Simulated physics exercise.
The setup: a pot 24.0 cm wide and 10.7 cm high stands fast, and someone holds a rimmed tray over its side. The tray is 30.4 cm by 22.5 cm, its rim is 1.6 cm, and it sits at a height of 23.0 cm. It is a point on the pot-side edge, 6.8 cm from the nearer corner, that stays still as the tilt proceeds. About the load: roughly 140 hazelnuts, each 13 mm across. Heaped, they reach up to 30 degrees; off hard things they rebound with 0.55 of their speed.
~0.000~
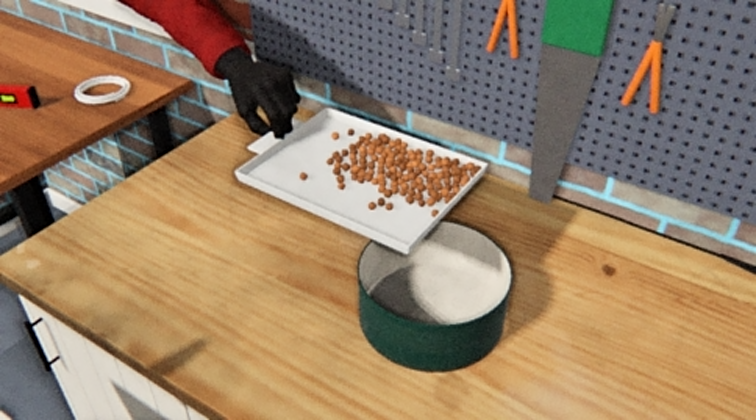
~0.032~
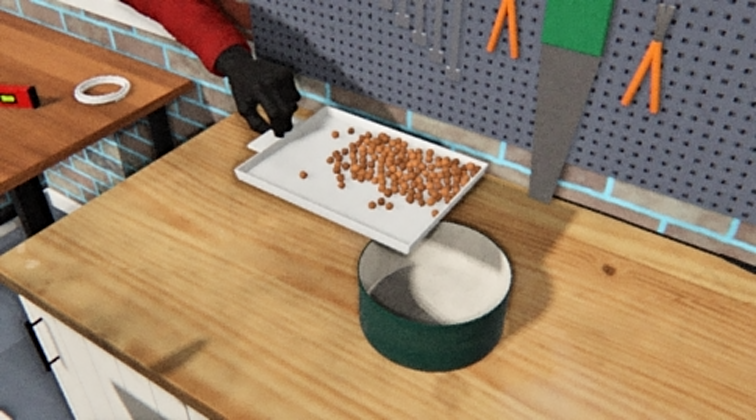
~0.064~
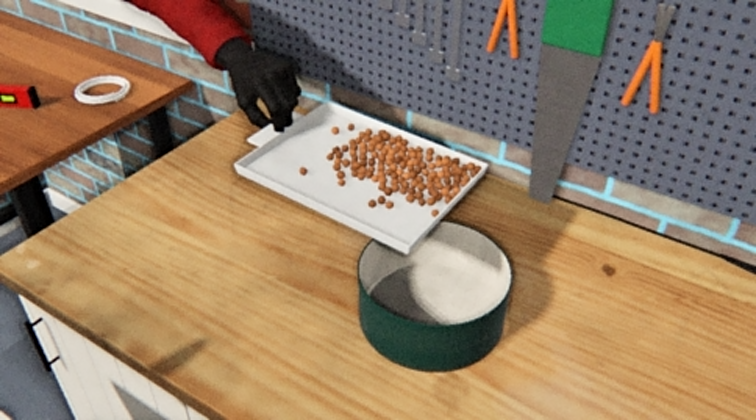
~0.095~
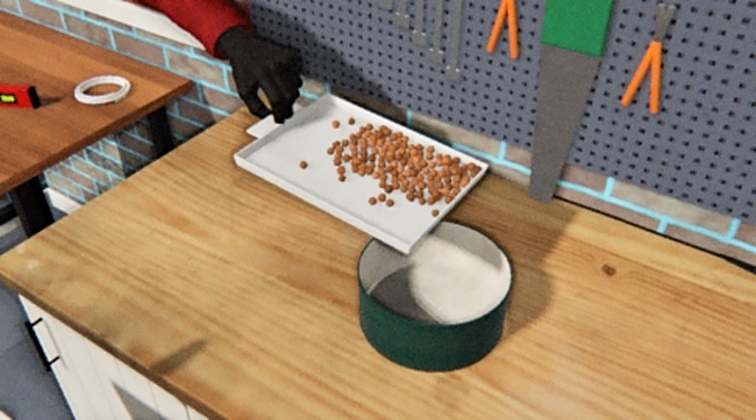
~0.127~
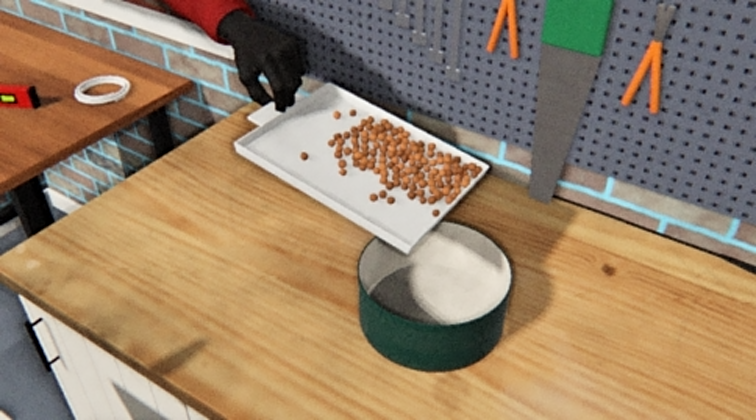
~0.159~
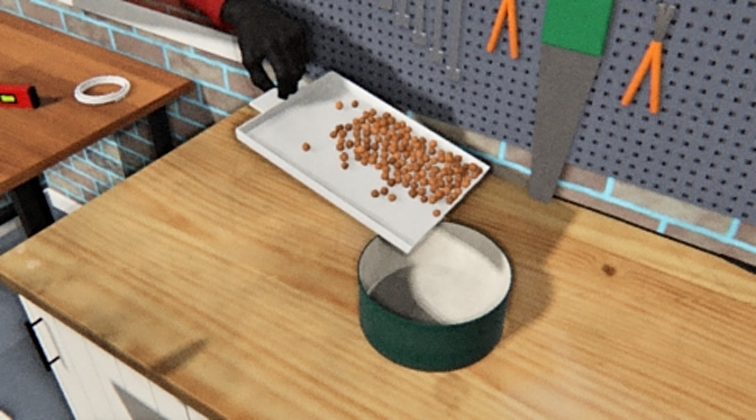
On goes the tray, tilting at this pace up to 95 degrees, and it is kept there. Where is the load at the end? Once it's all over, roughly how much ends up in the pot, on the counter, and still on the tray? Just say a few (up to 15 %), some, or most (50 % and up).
Pot: Most, counter: Some, tray: A few.
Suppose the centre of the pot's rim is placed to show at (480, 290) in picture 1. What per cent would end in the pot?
Some 90 per cent.
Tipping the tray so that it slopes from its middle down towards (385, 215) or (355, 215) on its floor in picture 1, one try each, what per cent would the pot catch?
Estimate: Some 35 % and some 35 % respectively.
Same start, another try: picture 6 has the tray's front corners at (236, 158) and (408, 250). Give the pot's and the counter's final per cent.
Per cent by place - pot 40, counter 60.
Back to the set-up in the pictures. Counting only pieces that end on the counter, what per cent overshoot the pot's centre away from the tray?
It comes to near 100 percent.
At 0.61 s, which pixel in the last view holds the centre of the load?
My estimate is roughly (461, 176).
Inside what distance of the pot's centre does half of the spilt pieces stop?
28 cm.
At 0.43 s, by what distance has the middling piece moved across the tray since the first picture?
About 3 cm.
Then, at 0.43 s, tilt 55 degrees; the tray holds 100 %, the pot 0 %.
Then, at 0.61 s, tilt 82 degrees; the tray holds 95 %, the pot 0 %.
After 0.90 s, tilt 95 degrees; the tray holds 5 %, the pot 50 %.
At rest (2.0 s), pot 70 %, counter 30 %, tray 0 %.
